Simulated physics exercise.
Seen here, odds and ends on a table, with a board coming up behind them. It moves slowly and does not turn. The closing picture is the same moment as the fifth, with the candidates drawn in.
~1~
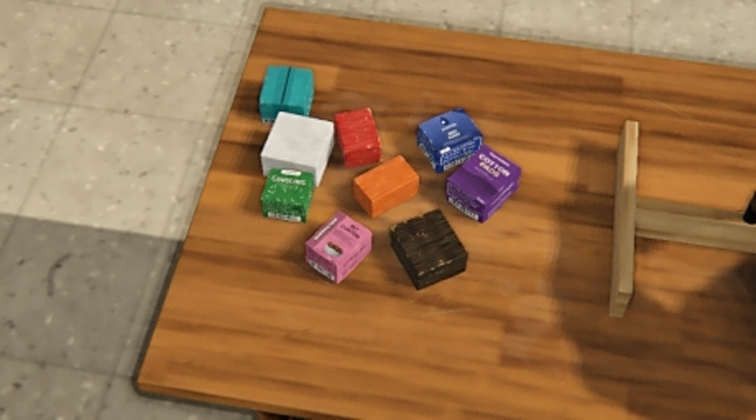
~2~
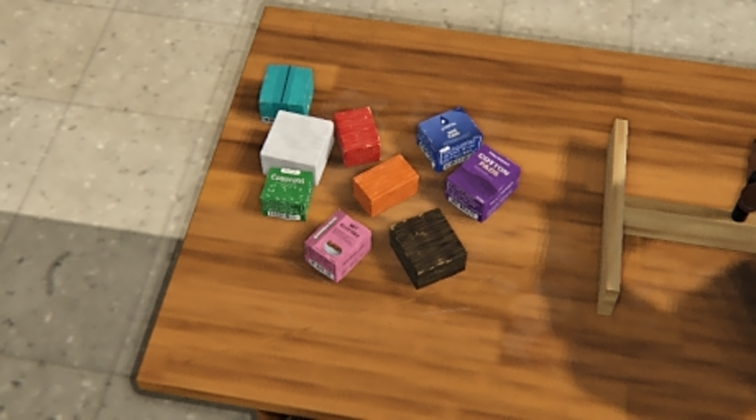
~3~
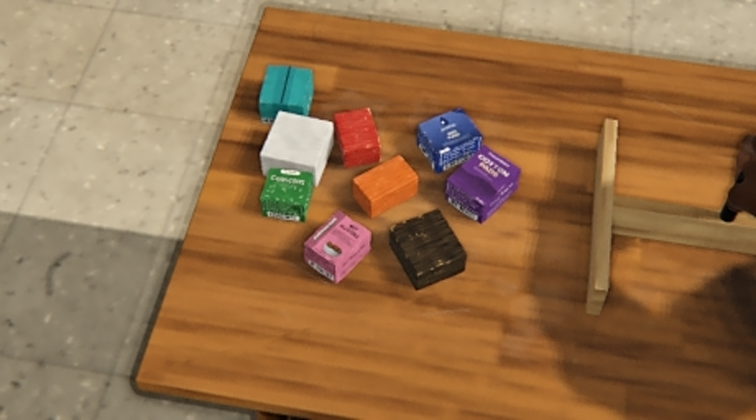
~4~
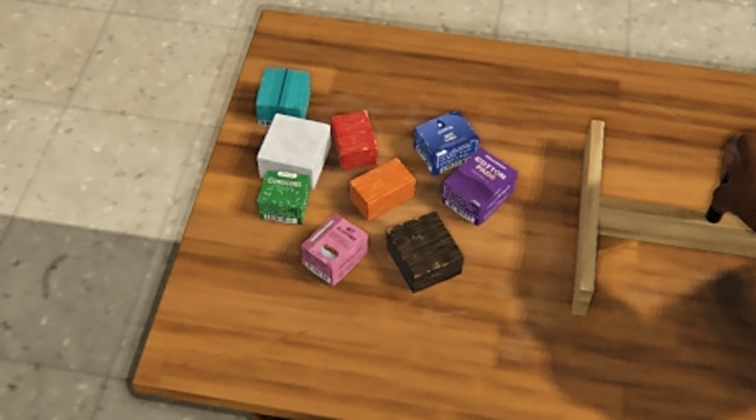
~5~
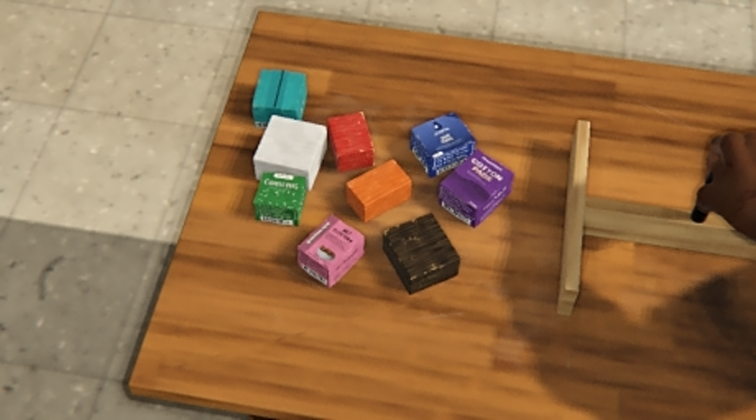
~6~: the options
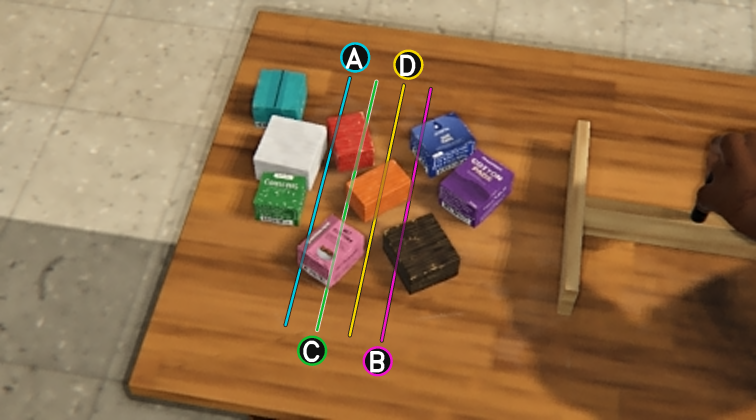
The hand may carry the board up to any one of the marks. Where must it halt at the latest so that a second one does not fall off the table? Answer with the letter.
Stop at A.
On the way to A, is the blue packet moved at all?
Yes.
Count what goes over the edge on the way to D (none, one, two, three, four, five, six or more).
The count is none.
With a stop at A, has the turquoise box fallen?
By then, no.
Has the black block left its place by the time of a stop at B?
Yes.
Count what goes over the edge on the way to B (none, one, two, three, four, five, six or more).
The count is none.
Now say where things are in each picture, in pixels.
In the first frame, pink packet (339, 247); blue packet (450, 140); board (629, 201).
In the second frame, board (618, 199); purple box (483, 183).
In the third frame, board (606, 199); red block (357, 138).
In the fourth frame, board (592, 200); black block (424, 251).
In the fifth frame, board (578, 200); pink packet (331, 251); blue packet (443, 144); green packet (280, 199).
On the copy, A at (321, 190); B at (408, 203); C at (349, 195); D at (379, 199).
On A. First, board (486, 187); purple box (448, 194); turquoise box (280, 101).
Then, board (394, 173); white block (279, 151); pink packet (287, 261).
Finally, board (325, 163); white block (213, 144); green packet (210, 189); none fallen.
By contrast, B is within the limit but short; C is within the limit but short; D is within the limit but short.
